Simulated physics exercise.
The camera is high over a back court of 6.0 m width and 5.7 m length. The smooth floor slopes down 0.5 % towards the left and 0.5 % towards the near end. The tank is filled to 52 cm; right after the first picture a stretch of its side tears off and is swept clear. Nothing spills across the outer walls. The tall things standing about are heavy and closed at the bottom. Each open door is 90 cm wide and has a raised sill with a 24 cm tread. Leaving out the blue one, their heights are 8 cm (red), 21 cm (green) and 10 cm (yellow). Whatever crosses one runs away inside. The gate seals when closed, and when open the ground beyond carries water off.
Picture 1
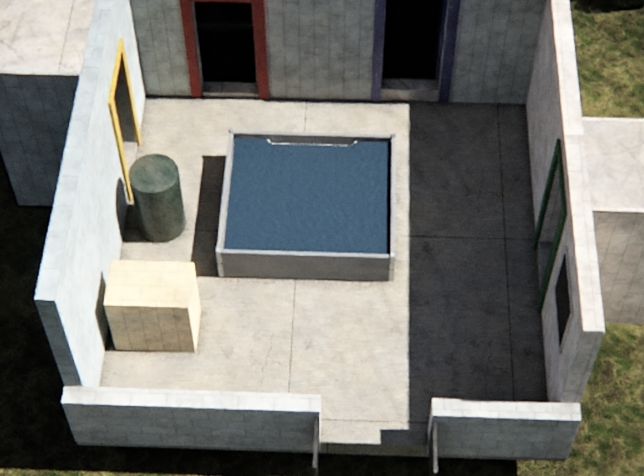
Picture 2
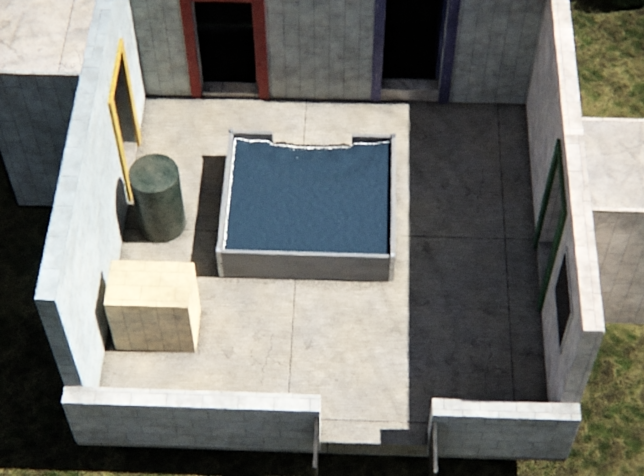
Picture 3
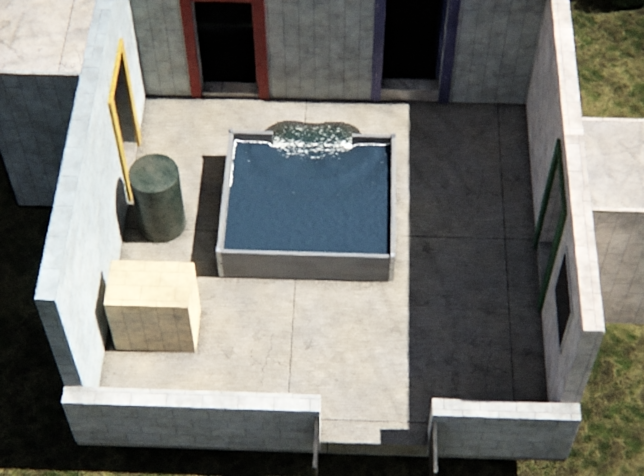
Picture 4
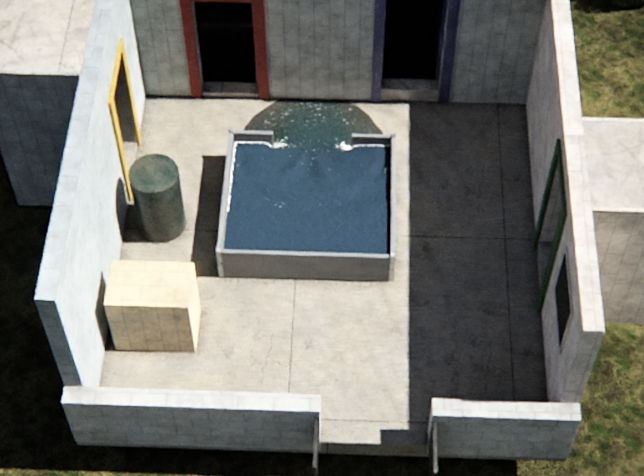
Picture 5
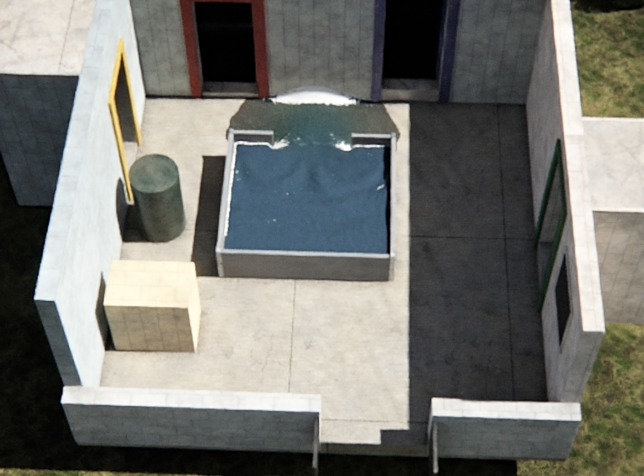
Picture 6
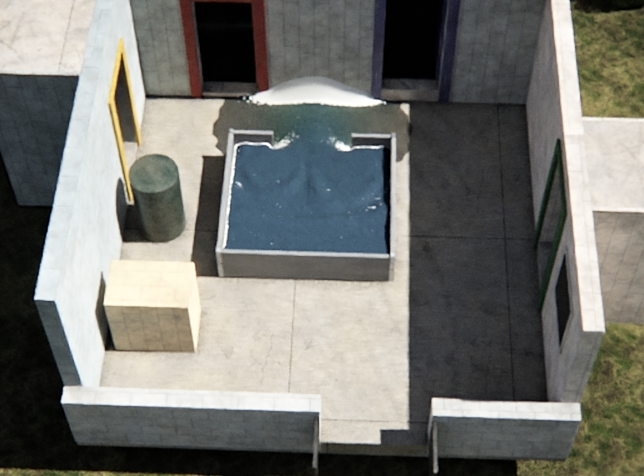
Water pouring through a gap in the tank's far side, spreading across the pale courtyard floor and splashing against the back wall.
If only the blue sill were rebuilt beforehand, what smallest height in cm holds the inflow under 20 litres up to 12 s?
It would have to be roughly 10 cm high.
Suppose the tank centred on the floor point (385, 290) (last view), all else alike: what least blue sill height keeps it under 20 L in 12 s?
Then roughly 23 cm.
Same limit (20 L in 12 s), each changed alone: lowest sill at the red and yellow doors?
Roughly 13.0 cm at red and 12.0 cm at yellow.
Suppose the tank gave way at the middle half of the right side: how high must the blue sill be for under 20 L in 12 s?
About 5.0 cm.
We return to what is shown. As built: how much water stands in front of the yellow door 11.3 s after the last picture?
About 9.0 cm.
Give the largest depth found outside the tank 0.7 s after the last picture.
Roughly 40 cm.
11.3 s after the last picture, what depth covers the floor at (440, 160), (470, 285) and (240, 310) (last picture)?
About 4, 3 and 4 cm.
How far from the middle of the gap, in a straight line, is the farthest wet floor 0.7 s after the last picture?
Roughly 2.8 m.
Then, 0.7 s after the last picture water covers 15 % of the floor, deepest (40 cm) near (305, 103); 15 cm at the blue door, 0 litres in over its 26 cm sill.
Then, 2.3 s after the last picture water covers 40 % of the floor, deepest (27 cm) near (143, 117); 13 cm at the blue door, 0 litres in over its 26 cm sill.
Then, 11.3 s after the last picture water covers 100 % of the floor, deepest (14 cm) near (95, 418); 4 cm at the blue door, 0 litres in over its 26 cm sill.
At the blue door as built, the water peaked near 16 cm, 1.5 s after the last picture.
With a sill of 9 cm, 26 litres would have come in within the 12 s; with 12.5 cm, 8 litres. So under 20 litres takes about 10 cm.
